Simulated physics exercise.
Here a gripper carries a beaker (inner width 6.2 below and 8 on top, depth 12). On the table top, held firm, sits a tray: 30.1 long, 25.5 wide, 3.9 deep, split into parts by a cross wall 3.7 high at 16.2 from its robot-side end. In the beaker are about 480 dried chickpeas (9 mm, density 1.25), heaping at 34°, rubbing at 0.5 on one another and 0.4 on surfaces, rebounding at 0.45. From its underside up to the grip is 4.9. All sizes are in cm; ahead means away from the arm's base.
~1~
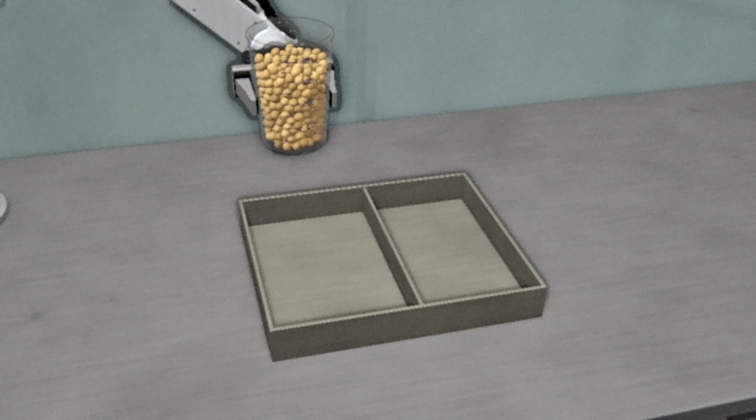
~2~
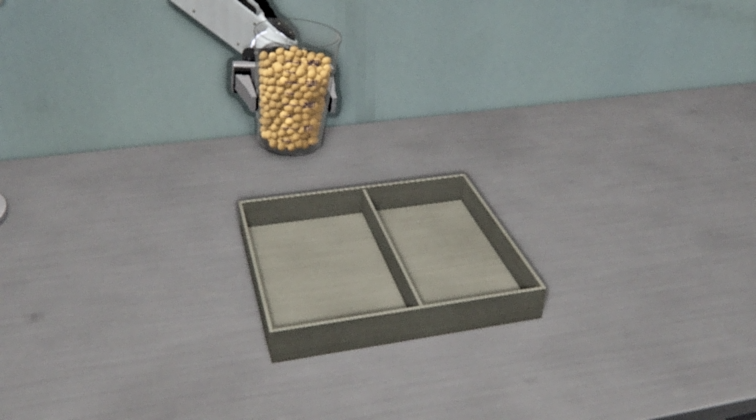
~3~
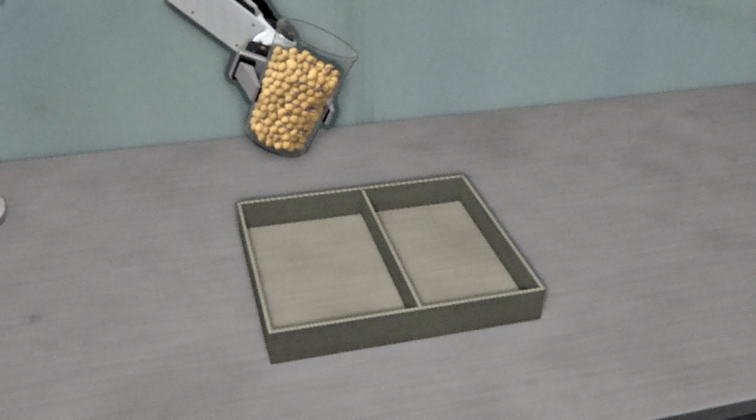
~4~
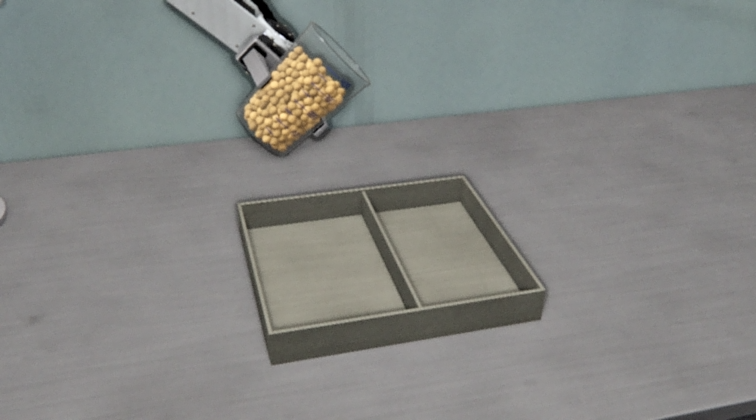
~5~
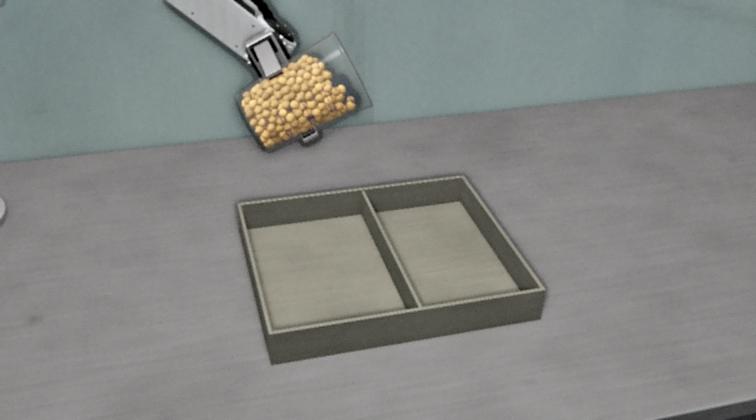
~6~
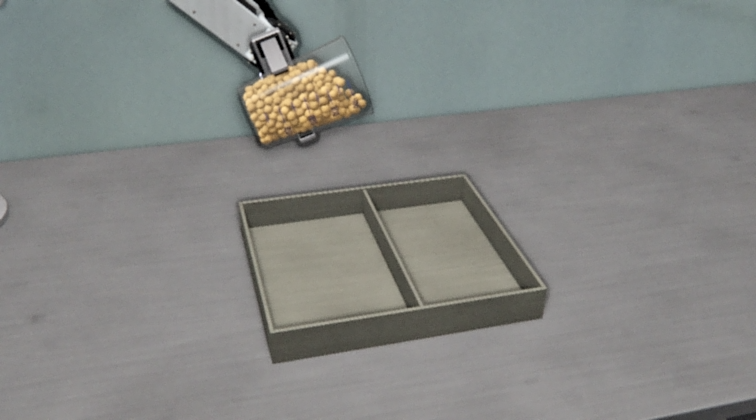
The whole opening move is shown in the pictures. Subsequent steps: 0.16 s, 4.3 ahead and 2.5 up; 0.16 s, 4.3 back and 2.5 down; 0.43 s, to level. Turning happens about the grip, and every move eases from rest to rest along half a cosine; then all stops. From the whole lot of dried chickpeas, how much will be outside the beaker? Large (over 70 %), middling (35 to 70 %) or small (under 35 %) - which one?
Small.
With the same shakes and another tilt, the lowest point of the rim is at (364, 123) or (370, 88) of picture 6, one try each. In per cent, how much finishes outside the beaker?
Close to 50 percent for the first and close to 10 percent for the second.
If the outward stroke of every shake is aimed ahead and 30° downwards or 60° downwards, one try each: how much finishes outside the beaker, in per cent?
Result: Approx. 10 % and 0 %, one try each.
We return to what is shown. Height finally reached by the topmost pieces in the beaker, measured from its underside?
Around 9.0 cm above the underside.
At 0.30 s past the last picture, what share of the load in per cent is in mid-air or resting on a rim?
It amounts to roughly 13 in a hundred.
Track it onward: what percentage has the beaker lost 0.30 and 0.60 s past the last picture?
In turn: 15 %, then 20 %.
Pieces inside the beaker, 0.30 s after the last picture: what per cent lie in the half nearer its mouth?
Around 60 percent.
Then, 0.30 s on, tilted 72° forward, highest piece 26 above the table; 414 in the beaker, 64 in flight or on a rim.
Then, 0.60 s on, tilted 20° forward, highest piece 29 above the table; 372 in the beaker, 81 in the far-side part, 23 in the robot-side part, 2 in flight or on a rim.
Then, 0.95 s on, level, highest piece 28 above the table; 372 in the beaker, 81 in the far-side part, 24 in the robot-side part, 1 on the table or floor.
Then, 2.00 s on, level, highest piece 28 above the table; 372 in the beaker, 81 in the far-side part, 24 in the robot-side part, 1 on the table or floor.
In the end, 372 in the beaker, 81 in the far-side part, 24 in the robot-side part, 1 on the table or floor. That is 22 % outside the beaker.
